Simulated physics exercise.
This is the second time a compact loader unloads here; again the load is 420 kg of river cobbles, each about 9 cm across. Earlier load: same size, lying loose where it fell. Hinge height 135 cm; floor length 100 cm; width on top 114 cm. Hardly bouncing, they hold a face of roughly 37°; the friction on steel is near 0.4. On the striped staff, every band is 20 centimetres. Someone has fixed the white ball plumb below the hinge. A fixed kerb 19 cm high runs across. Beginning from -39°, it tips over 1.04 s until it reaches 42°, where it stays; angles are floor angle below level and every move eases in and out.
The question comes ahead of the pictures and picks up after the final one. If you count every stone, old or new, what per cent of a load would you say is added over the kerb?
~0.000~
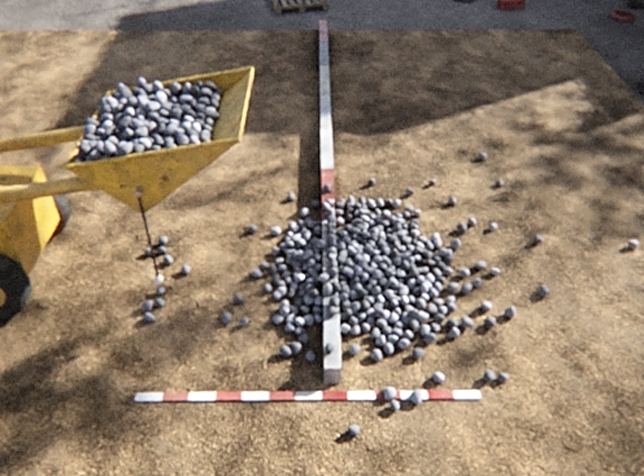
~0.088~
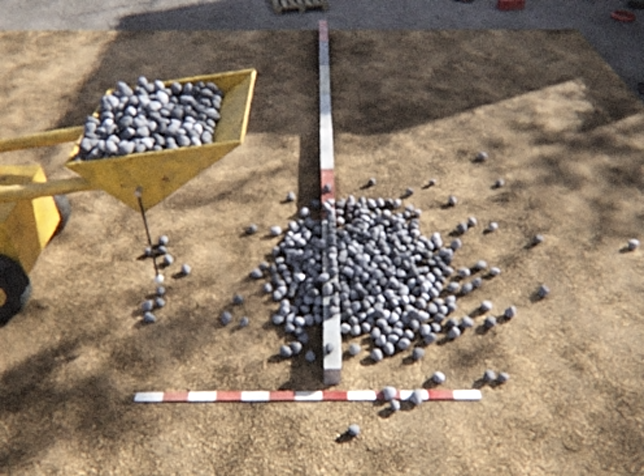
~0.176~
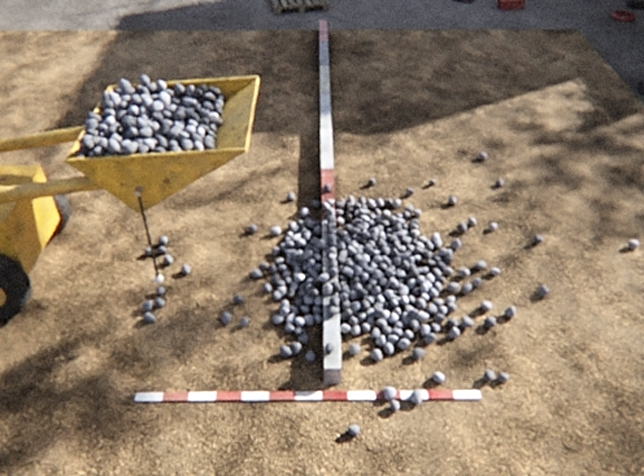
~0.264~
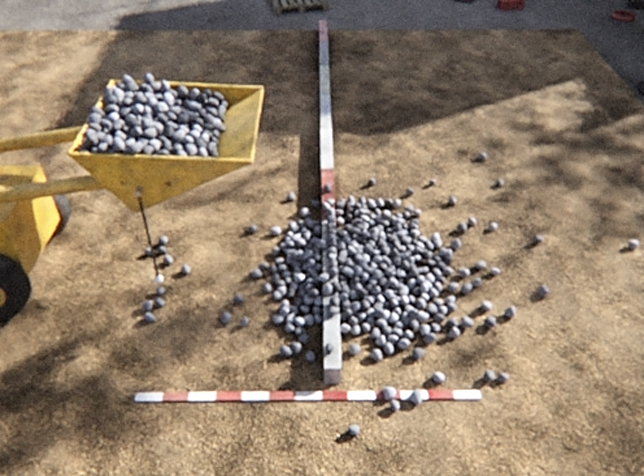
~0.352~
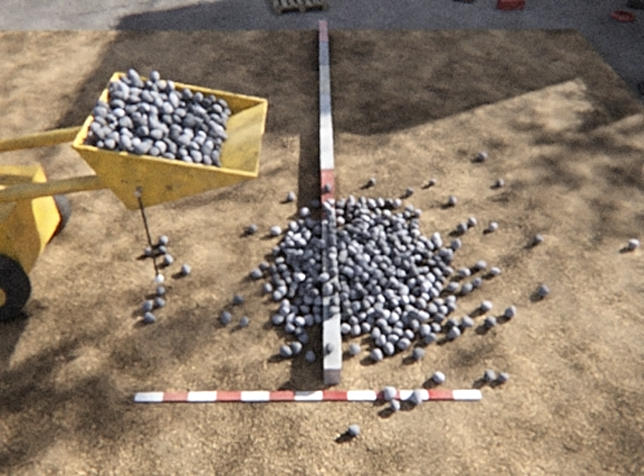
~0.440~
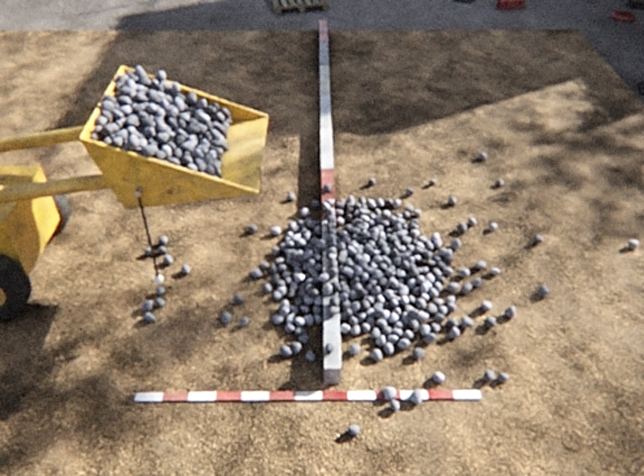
I would say about 2 per cent.
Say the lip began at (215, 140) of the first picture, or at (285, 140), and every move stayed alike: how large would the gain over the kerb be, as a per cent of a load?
The first position would add some 0 per cent, the second some 25.
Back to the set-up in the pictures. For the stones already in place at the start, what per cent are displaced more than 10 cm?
About 5 %.
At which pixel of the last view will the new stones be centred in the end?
Their middle rests near (281, 265).
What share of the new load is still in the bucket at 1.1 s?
I'd say about 65 per cent.
After 0.8 s the floor is at 29°; in per cent of one load, 100 in the bucket, 30 on this side of the kerb, 71 over the kerb; the foremost stones are at (523, 236).
After 1.1 s the floor is at 42°; in per cent of one load, 66 in the bucket, 65 on this side of the kerb, 71 over the kerb; the foremost stones are at (523, 236).
After 1.5 s the floor is at 42°; in per cent of one load, 12 in the bucket, 118 on this side of the kerb, 72 over the kerb; the foremost stones are at (523, 236).
After 4.2 s the floor is at 42°; in per cent of one load, 0 in the bucket, 128 on this side of the kerb, 74 over the kerb; the foremost stones are at (523, 236). Net gain over the kerb, 2.
